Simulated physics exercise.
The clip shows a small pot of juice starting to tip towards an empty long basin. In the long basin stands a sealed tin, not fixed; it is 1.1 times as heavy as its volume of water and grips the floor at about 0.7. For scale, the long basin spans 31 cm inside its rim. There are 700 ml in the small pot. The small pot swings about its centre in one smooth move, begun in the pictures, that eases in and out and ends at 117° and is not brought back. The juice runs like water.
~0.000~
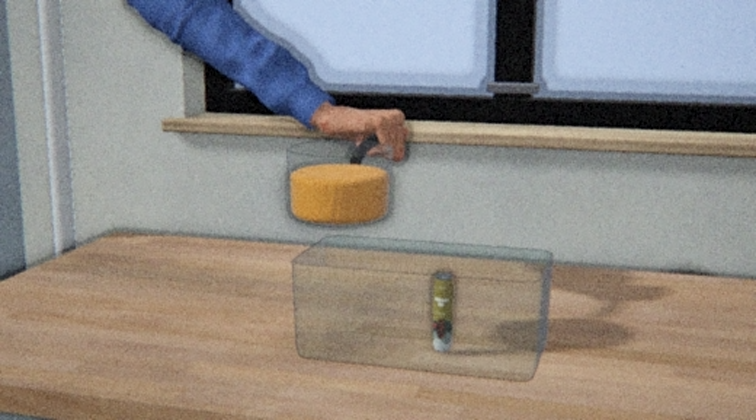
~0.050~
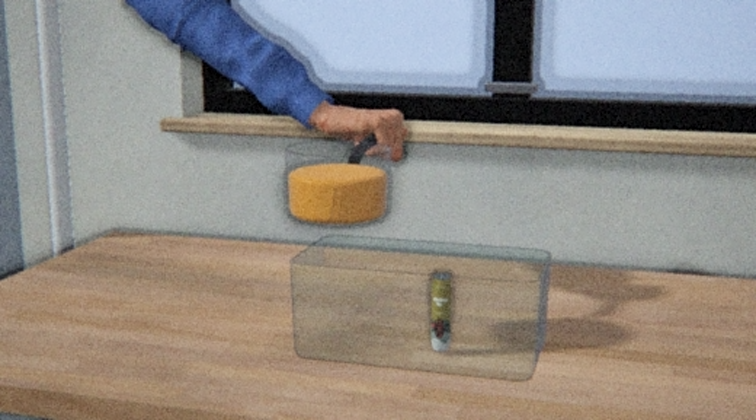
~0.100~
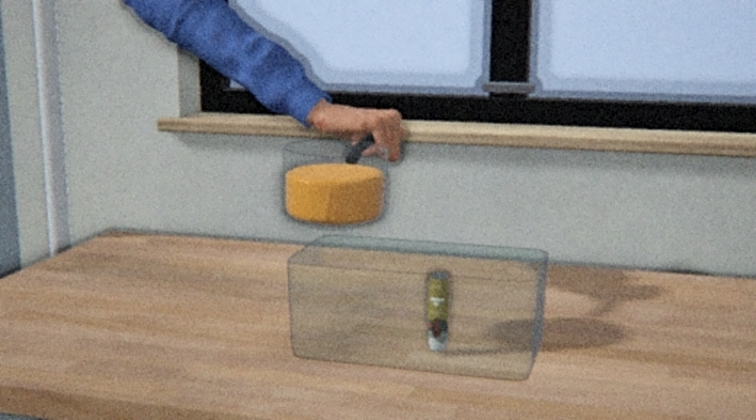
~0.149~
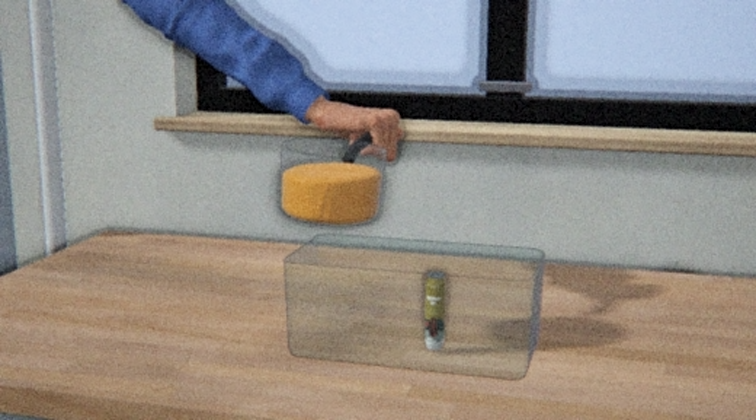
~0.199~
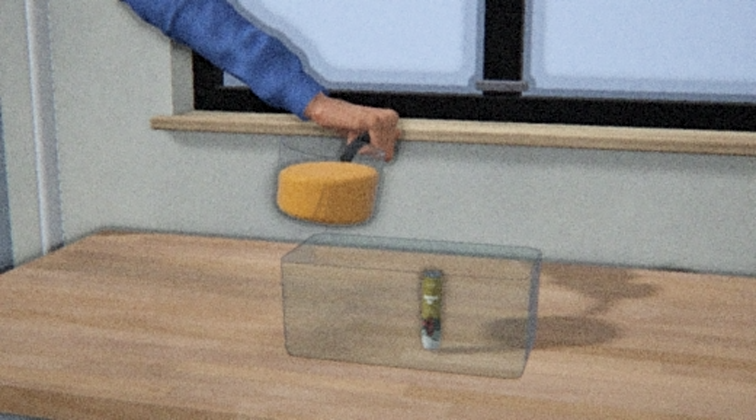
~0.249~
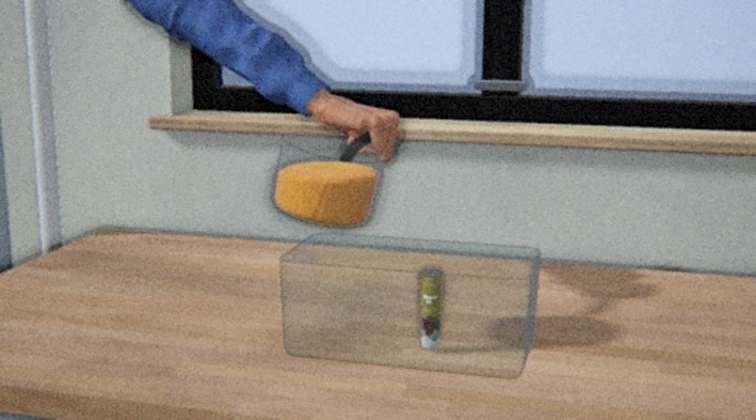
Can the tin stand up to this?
The tin topples.
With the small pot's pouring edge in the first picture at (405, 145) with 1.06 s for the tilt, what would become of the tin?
Then it goes over.
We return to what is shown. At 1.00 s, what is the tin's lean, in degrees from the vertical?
It is at some 50°.
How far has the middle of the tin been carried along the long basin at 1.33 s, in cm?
Some 7 cm.
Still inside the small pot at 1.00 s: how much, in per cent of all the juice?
About 12 per cent.
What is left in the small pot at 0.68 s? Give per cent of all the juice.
About 72 per cent.
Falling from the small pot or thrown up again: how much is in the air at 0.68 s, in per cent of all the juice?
Near 20 in a hundred.
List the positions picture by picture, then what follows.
In the first picture, tilt 0°; pouring edge (389, 152); surface from (295, 171) to (388, 175); the long basin's rim runs from (309, 250) to (547, 268); the tin's top is at (444, 279).
In the second picture, tilt 1°; pouring edge (388, 153); surface from (294, 170) to (387, 175).
In the third picture, tilt 2°; pouring edge (386, 154); surface from (291, 170) to (384, 175).
In the fourth picture, tilt 4°; pouring edge (384, 155); surface from (288, 169) to (381, 175).
In the fifth picture, tilt 8°; pouring edge (382, 158); surface from (285, 169) to (379, 174).
In the sixth picture, tilt 12°; pouring edge (383, 162); surface from (283, 169) to (379, 174).
Then, 0.68 s in, the tilt is 72° and 72 per cent is still to pour; the tin stands where it began.
Then, 1.00 s in, the tilt is 110° and 12 per cent is still to pour; the tin leans 49°.
Then, 1.33 s in, the tilt is 117° and 0 per cent is still to pour; the tin lies on its side.
Then, 1.69 s in, the tilt is 117° and 0 per cent is still to pour; the tin lies on its side.
Finally, the tin lies on its side.
